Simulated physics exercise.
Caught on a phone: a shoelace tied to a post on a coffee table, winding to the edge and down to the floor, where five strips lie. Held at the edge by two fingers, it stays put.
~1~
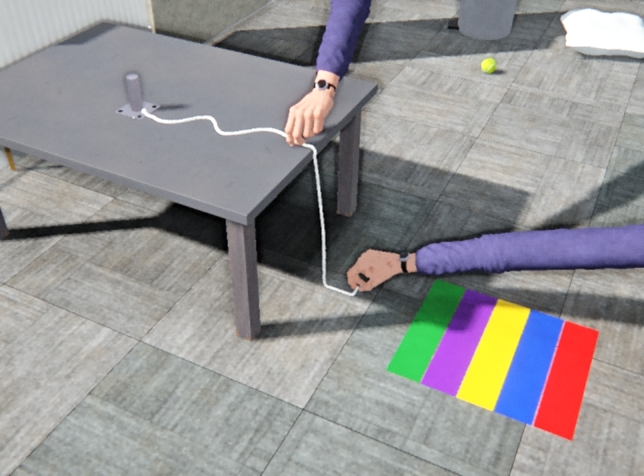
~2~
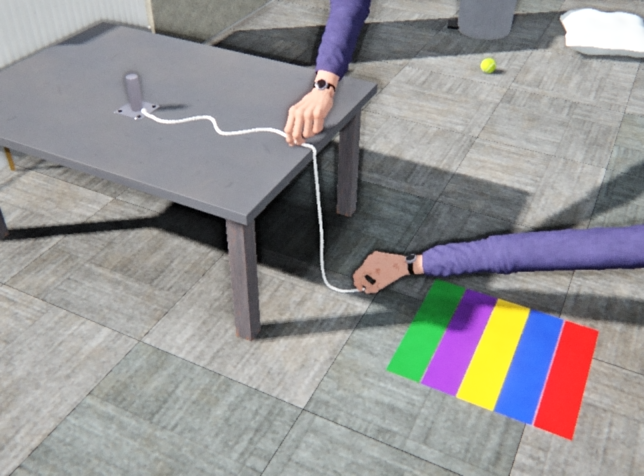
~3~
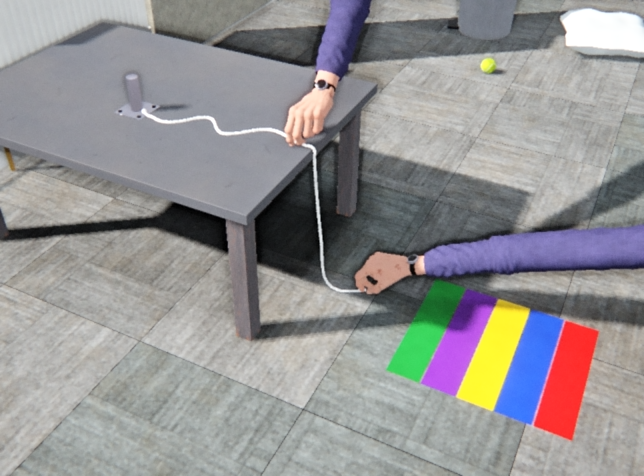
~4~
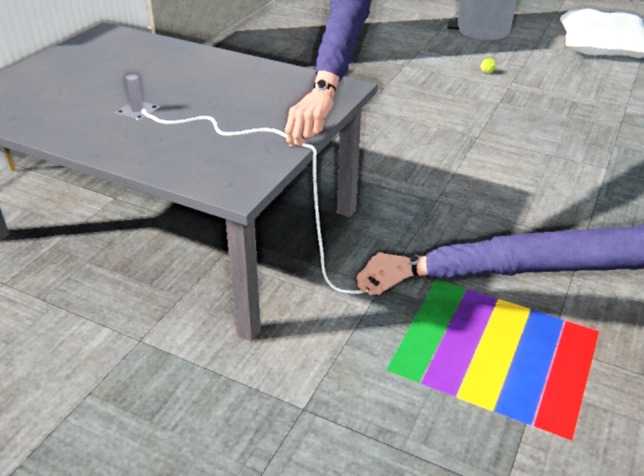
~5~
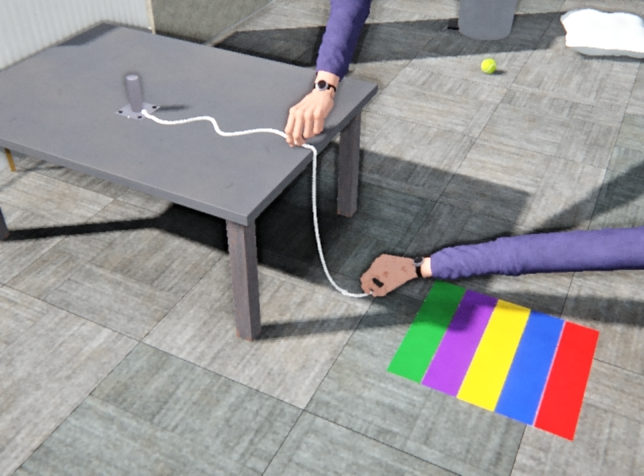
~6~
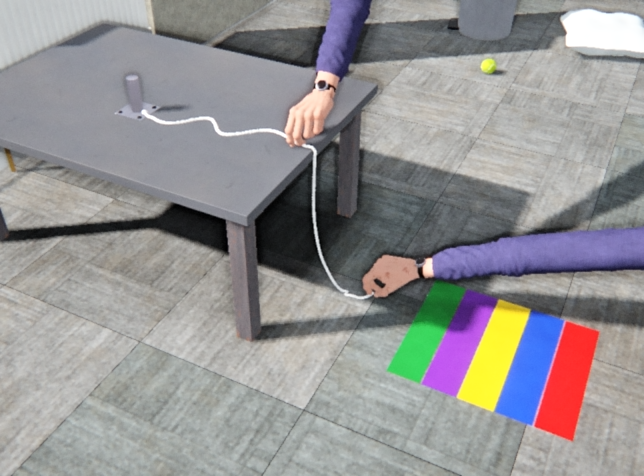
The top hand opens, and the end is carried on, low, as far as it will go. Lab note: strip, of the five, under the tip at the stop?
Yellow.
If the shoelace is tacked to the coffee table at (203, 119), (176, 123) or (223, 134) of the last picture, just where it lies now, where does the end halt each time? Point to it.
The three spots are (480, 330), (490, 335) and (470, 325), in that order.
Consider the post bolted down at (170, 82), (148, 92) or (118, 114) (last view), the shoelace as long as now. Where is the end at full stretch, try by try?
The first try gives about (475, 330), the second about (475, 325) and the third about (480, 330).
Early on, end near (441, 316); over green.
Midway, end near (476, 327); over purple.
At the end of the slack, end near (497, 335); over yellow. Over yellow.
